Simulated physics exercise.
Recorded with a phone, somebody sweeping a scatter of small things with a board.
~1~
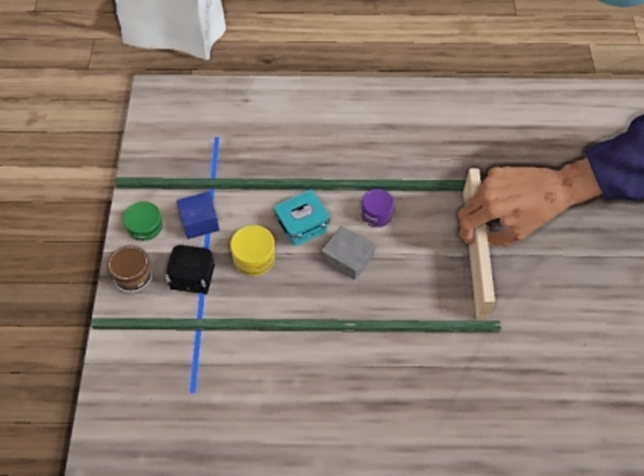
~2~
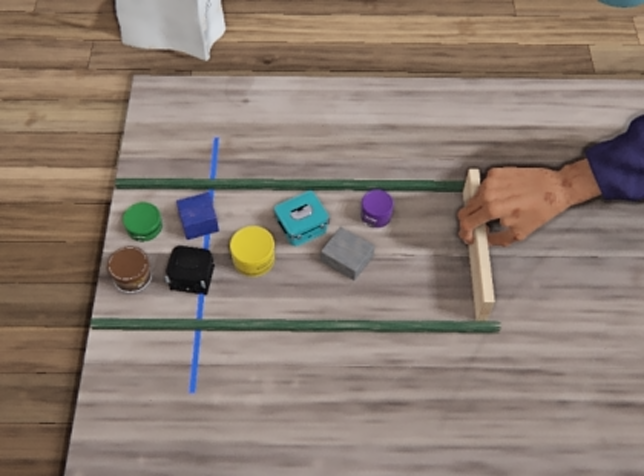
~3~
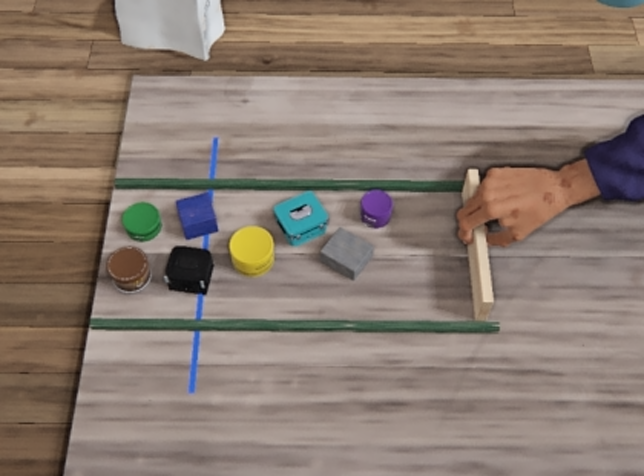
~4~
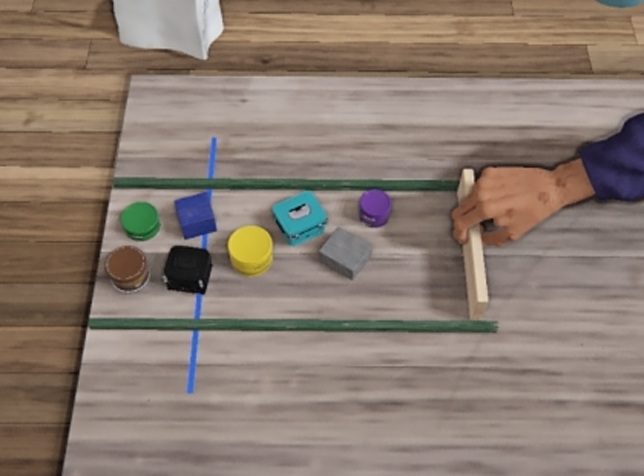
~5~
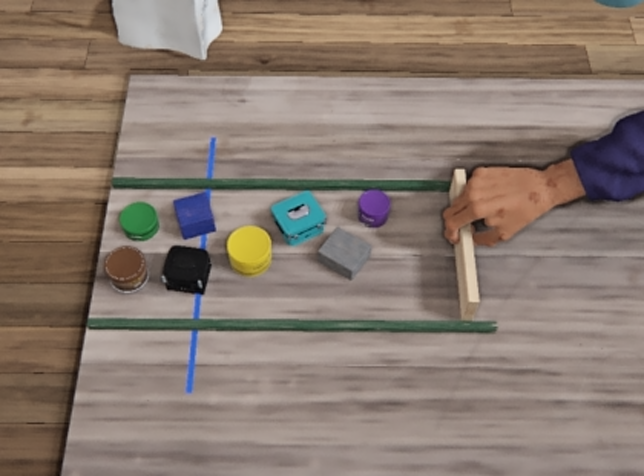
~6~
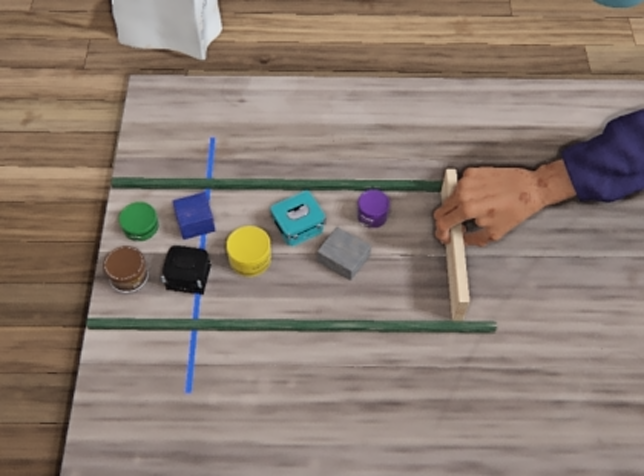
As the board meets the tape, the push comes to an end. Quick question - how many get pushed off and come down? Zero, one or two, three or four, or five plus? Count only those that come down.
One or two, I'd say.
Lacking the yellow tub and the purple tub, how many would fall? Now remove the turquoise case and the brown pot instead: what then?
You'd count 0 the first time and 0 the second time.
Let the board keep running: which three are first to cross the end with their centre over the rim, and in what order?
In order: The brown pot, then the green tub, then the yellow tub.
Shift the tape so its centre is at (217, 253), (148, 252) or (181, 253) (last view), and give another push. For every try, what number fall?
1, 4, 2.
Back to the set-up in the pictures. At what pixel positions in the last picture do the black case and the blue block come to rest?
The black case comes to rest at (132, 286), and the blue block comes to rest at (150, 213).
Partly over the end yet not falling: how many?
The number overhanging is 1.
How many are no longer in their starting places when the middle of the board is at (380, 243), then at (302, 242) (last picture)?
Note: First position 1; second position 4.
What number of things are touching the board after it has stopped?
At rest, 3 are in contact.
A little later, none off yet; brown pot at rest near (126, 270); green tub at rest near (139, 222); black case at rest near (187, 270).
Next, none off yet; brown pot at rest near (126, 270); green tub at rest near (139, 222); black case shifted a little near (175, 272).
When it is over, the number that fall off is one or two; down, brown pot.
